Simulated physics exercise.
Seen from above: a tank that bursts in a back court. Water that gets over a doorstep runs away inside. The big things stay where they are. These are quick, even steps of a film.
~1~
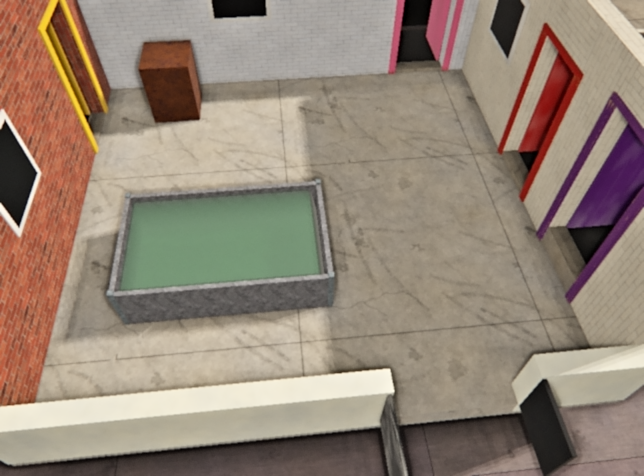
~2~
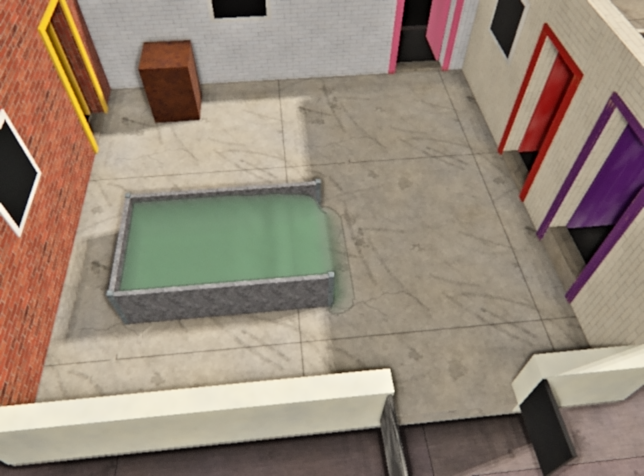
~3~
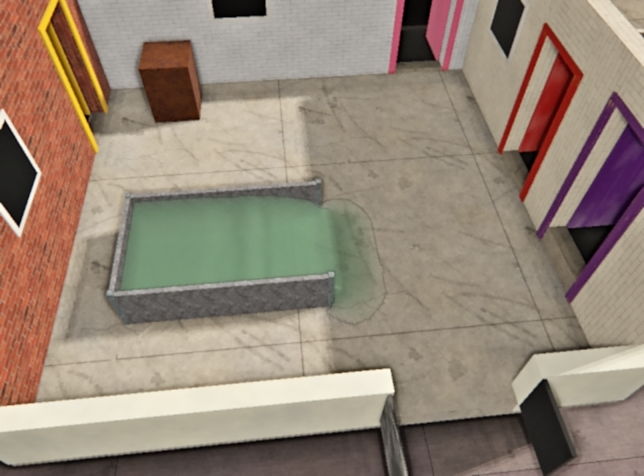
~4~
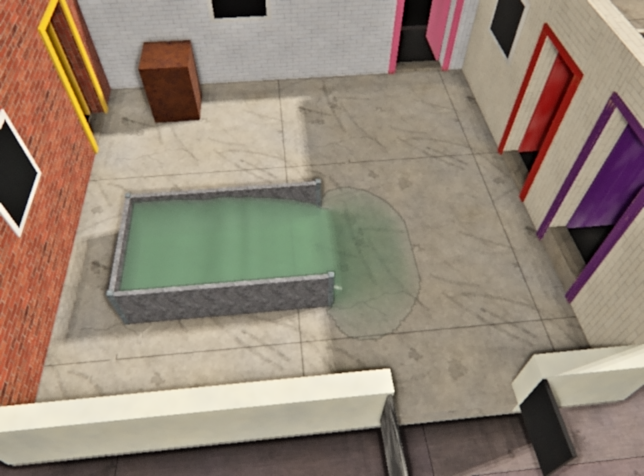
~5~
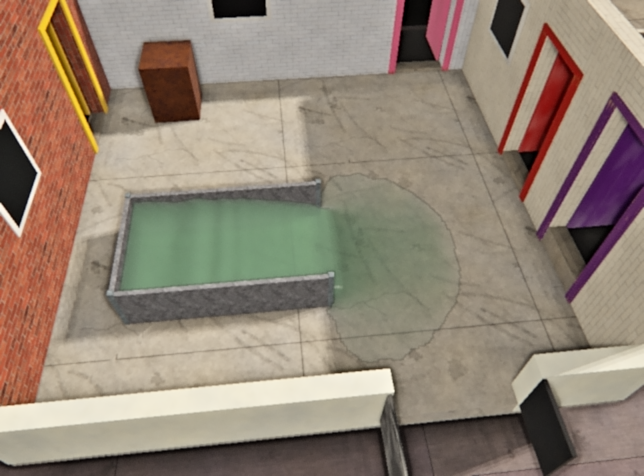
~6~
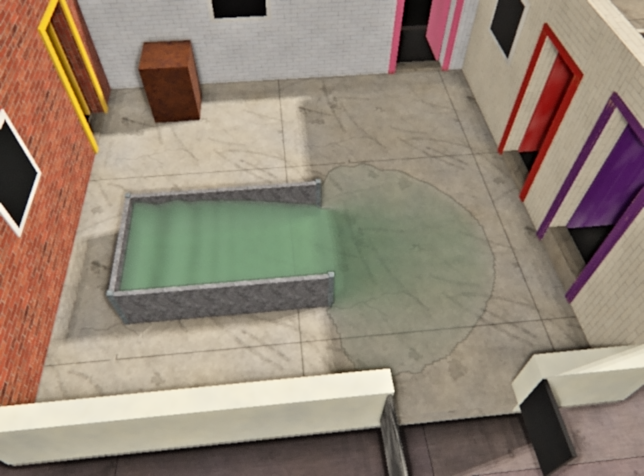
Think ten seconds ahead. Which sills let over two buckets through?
The yellow door stays under that; the red door takes more than that; the pink door takes more than that; the purple door stays under that.
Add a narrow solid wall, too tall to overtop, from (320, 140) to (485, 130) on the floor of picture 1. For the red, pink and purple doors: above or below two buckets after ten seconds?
The red one takes more, the pink one lets less in, the purple one is under.
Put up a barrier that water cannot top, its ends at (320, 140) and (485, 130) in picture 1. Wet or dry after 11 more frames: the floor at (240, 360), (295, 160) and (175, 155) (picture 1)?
One after the other: Not flooded, dry, dry.
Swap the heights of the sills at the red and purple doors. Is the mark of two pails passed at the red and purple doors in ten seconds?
One by one: The red one lets less in, the purple one goes over.
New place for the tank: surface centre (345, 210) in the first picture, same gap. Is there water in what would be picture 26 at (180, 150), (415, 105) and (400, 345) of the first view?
One after the other: Dry, covered, awash.
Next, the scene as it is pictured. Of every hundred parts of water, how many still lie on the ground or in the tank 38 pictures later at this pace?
I make it 80 per cent.
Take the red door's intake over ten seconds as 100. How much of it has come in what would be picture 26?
Close to 75 %.
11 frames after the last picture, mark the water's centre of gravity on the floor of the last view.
I would point to (358, 255).
A moment on, water covers 30 % of the floor; the yellow door not reached, the red door wet at the sill, nothing in, the pink door not reached, the purple door wet at the sill, nothing in.
Next, water covers 35 % of the floor; the yellow door not reached, the red door over two buckets in, the pink door not reached, the purple door wet at the sill, nothing in.
Then, water covers 40 % of the floor; the yellow door not reached, the red door over two buckets in, the pink door under two buckets in, the purple door wet at the sill, nothing in.
Later, water covers 65 % of the floor; the yellow door not reached, the red door far over two buckets in, the pink door over two buckets in, the purple door wet at the sill, nothing in.
In the end, water covers 95 % of the floor; the yellow door wet at the sill, nothing in, the red door far over two buckets in, the pink door far over two buckets in, the purple door wet at the sill, nothing in.
